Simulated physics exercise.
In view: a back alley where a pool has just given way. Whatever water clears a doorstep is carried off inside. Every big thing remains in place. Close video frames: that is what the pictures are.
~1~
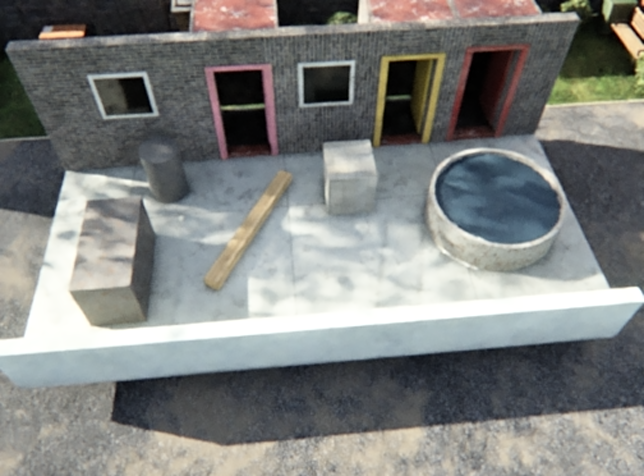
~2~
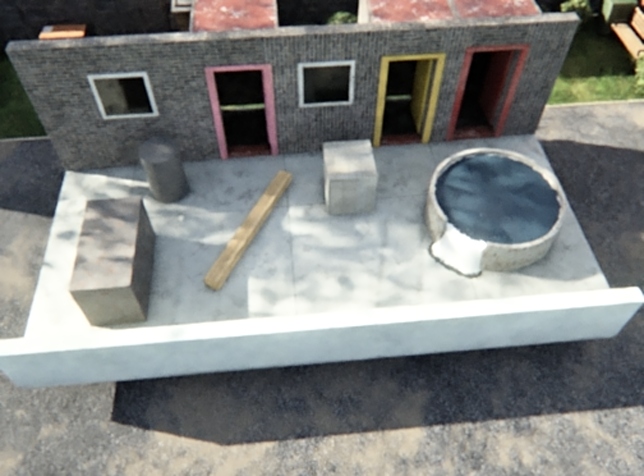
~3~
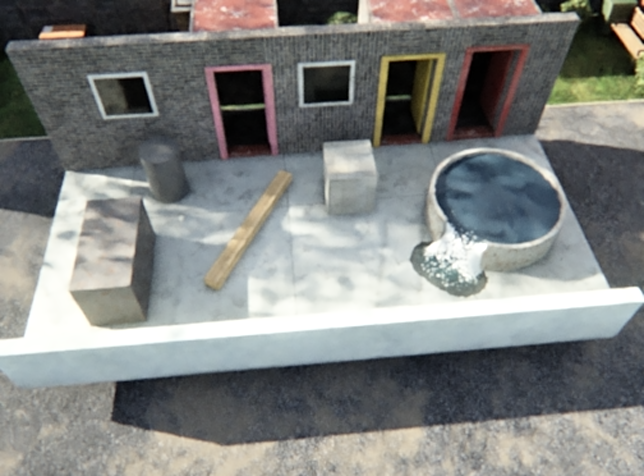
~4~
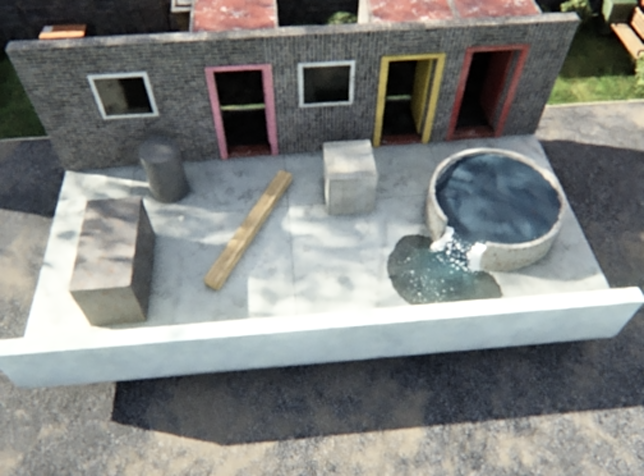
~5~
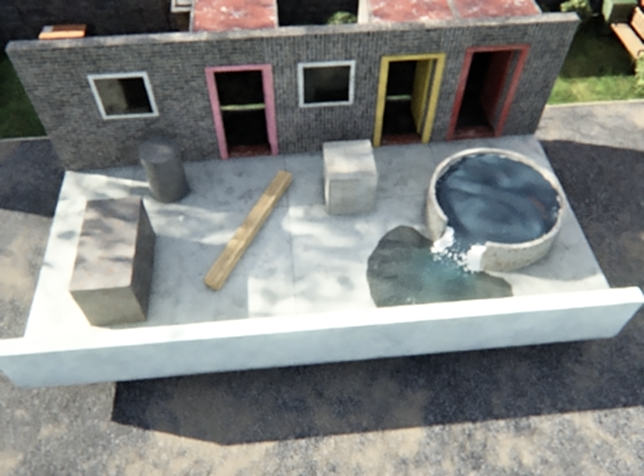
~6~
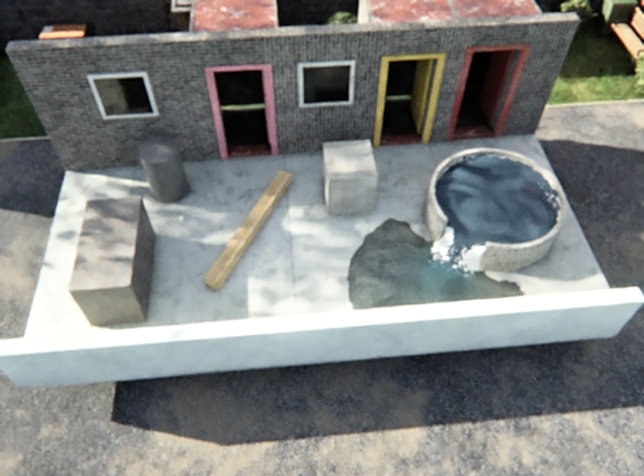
In a back alley, water bursting through the front-left side of a round pool and spreading leftward across pale concrete.
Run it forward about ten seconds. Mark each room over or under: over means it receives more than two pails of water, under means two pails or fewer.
Red door - under; yellow door - under; pink door - under.
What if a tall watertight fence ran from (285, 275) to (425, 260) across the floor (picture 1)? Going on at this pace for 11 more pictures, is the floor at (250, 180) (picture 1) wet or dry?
At that place: No water.
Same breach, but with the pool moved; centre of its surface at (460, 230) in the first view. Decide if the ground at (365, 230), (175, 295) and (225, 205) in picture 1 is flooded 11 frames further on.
Taking them in the order asked: Spared, then inundated, then spared.
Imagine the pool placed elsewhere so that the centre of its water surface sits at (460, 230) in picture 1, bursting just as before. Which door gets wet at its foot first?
The door in question is the pink door.
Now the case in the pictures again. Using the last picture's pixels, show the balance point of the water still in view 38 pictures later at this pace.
About (368, 253).
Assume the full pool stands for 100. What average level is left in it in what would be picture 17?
Estimate: Around 64 per cent.
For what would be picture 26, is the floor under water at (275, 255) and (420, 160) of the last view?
The first spot inundated, the second not yet wet.
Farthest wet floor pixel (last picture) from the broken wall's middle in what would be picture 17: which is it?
Front's tip: Near (93, 359).
A moment on, water covers 20 % of the floor; the red door not reached, the yellow door not reached, the pink door not reached.
Next, water covers 35 % of the floor; the red door not reached, the yellow door not reached, the pink door not reached.
Then, water covers 45 % of the floor; the red door not reached, the yellow door not reached, the pink door not reached.
Later, water covers 60 % of the floor; the red door not reached, the yellow door not reached, the pink door wet at the sill, nothing in.
In the end, water covers 70 % of the floor; the red door not reached, the yellow door wet at the sill, nothing in, the pink door wet at the sill, nothing in.
